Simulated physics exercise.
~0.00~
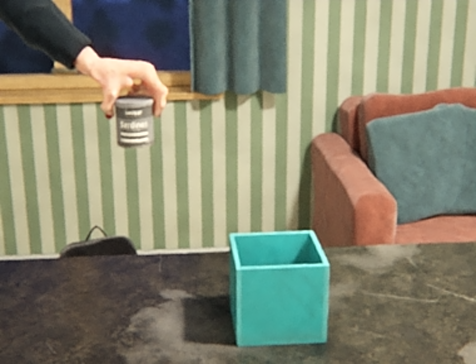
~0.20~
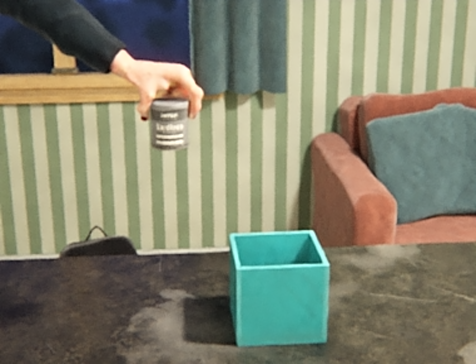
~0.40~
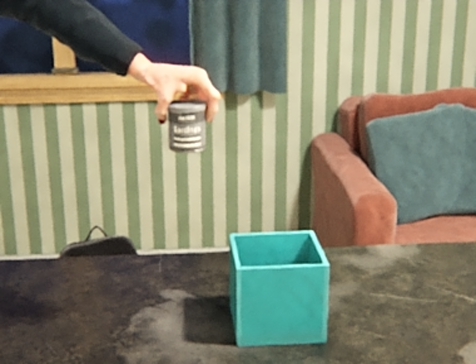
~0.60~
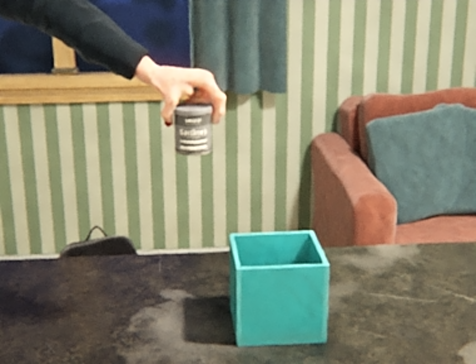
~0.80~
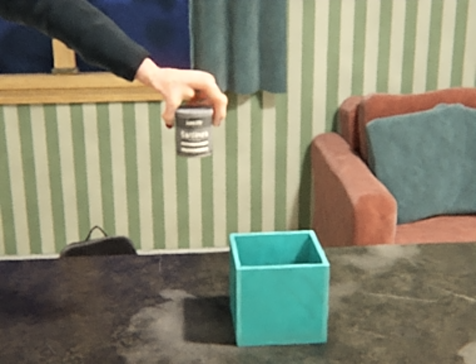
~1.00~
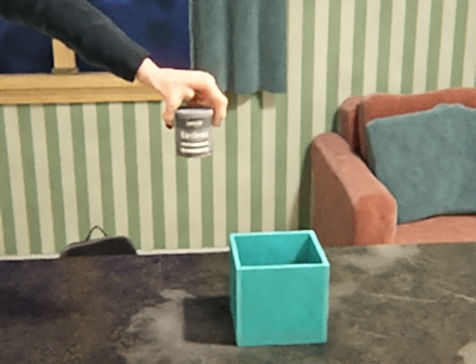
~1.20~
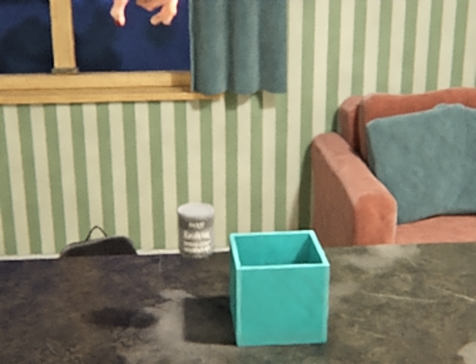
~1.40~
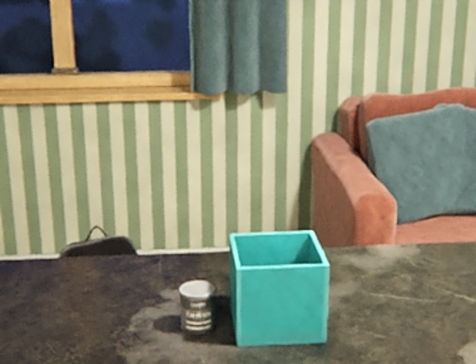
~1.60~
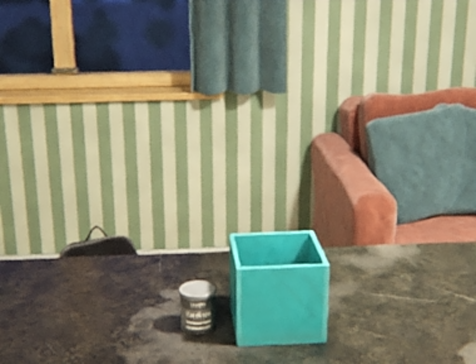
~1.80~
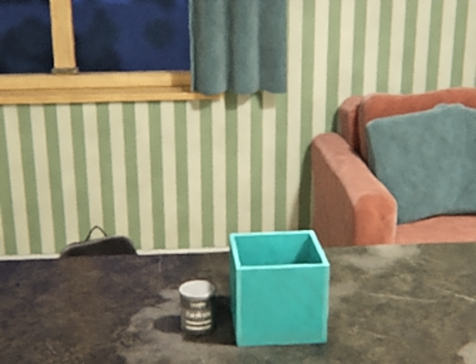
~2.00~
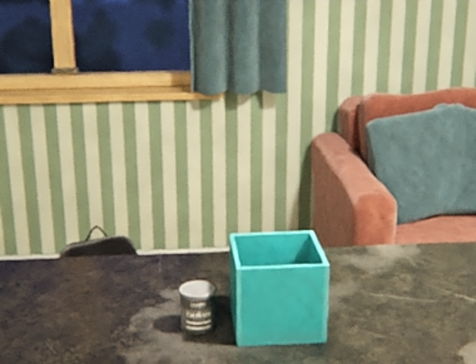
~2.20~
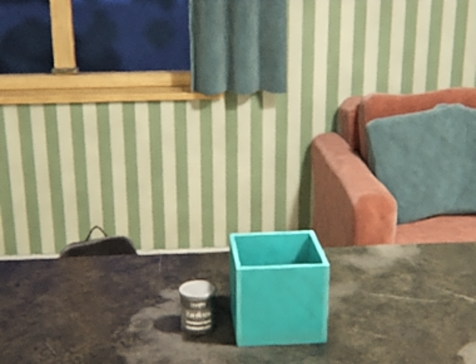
The video shows a hand carrying a small grey tin rightward above a dark table, where an open teal box stands. The hand pauses, then lets go and withdraws, and the tin drops to the left of the box, missing it and coming to rest upright on the table.
